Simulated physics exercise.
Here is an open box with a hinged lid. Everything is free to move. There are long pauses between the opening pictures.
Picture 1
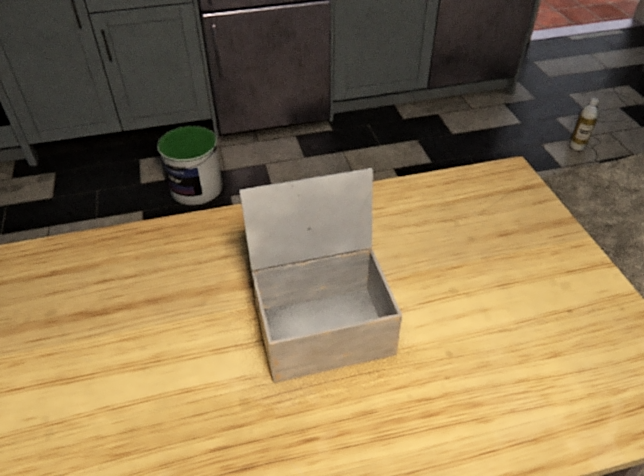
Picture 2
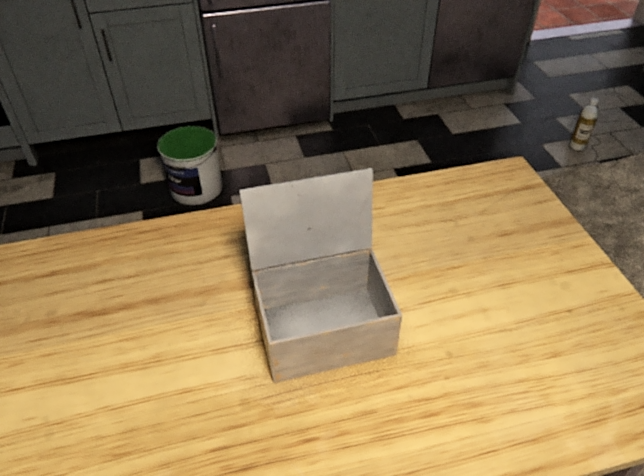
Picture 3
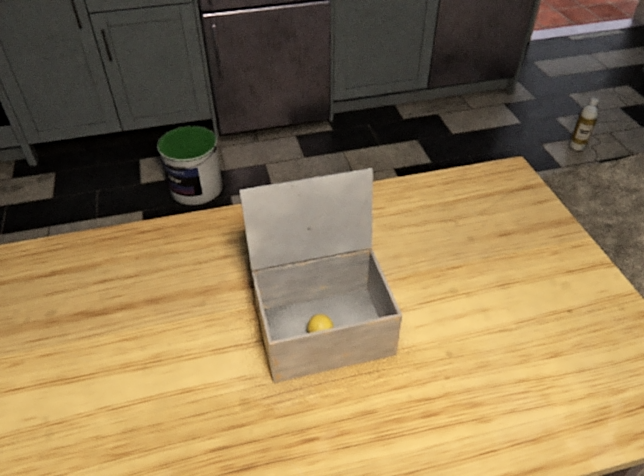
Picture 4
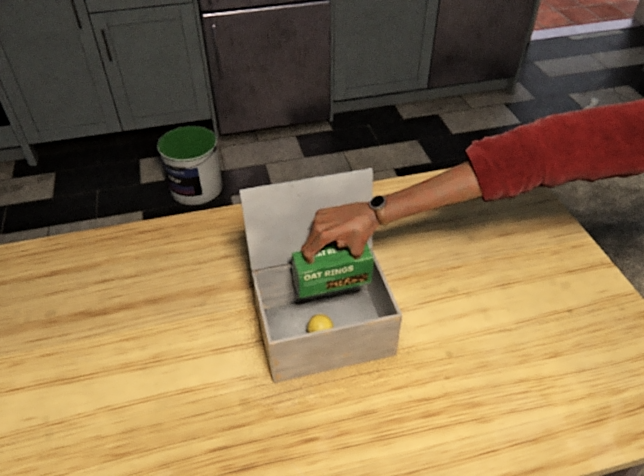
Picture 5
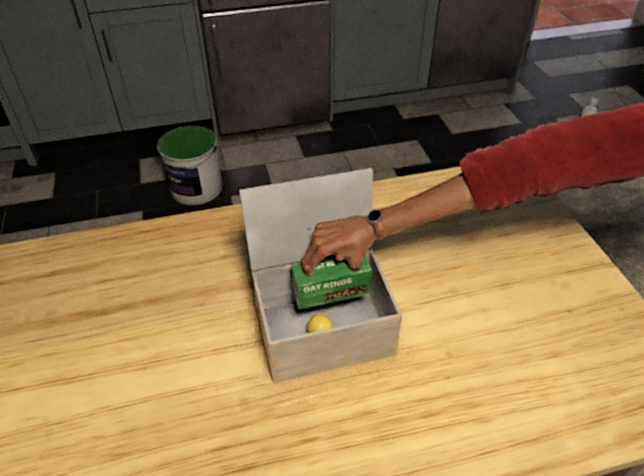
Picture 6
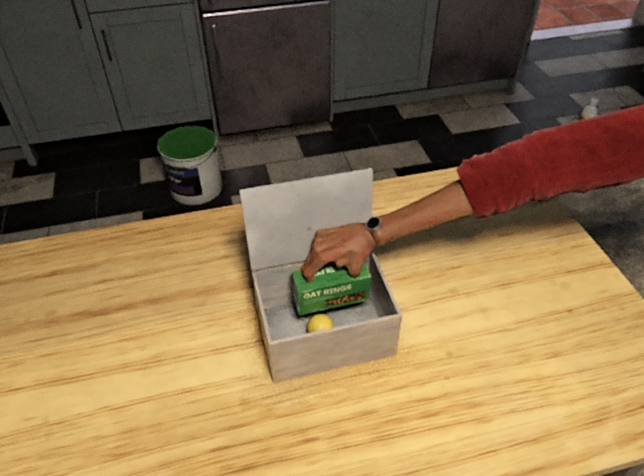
A small yellow ball appears inside an open, empty box with a hinged lid on a wooden table, and then a hand in a red sleeve reaches in from the right and lowers a green carton into the box behind it.
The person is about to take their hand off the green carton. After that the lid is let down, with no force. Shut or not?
It shuts flat.
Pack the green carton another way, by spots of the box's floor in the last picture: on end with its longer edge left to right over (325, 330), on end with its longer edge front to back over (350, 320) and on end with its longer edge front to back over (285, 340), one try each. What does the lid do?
In the first case it closes; in the second case it will not close; in the third case it will not close.
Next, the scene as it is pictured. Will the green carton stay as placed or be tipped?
The green carton ends up tilted.
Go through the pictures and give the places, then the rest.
In the first picture, the last thing is not in view yet.
In the second picture, the last thing is not in view yet.
In the third picture, the last thing is not in view yet.
The fourth picture shows on its way; green carton (332, 268).
The fifth picture shows on its way; green carton (331, 280).
The sixth picture shows put in, still held; green carton (331, 286).
Then, 1.10 s after the last picture, lid starting down; green carton on its side near (322, 310); yellow lemon rolled about its own width.
Then, 1.80 s after the last picture, lid 43° above the rim; green carton on its side near (322, 310); yellow lemon rolled about its own width.
At rest, lid shut; tipped over in the box, green carton; moved from the start, yellow lemon. Seen from the same camera at the end, green carton near (322, 310).
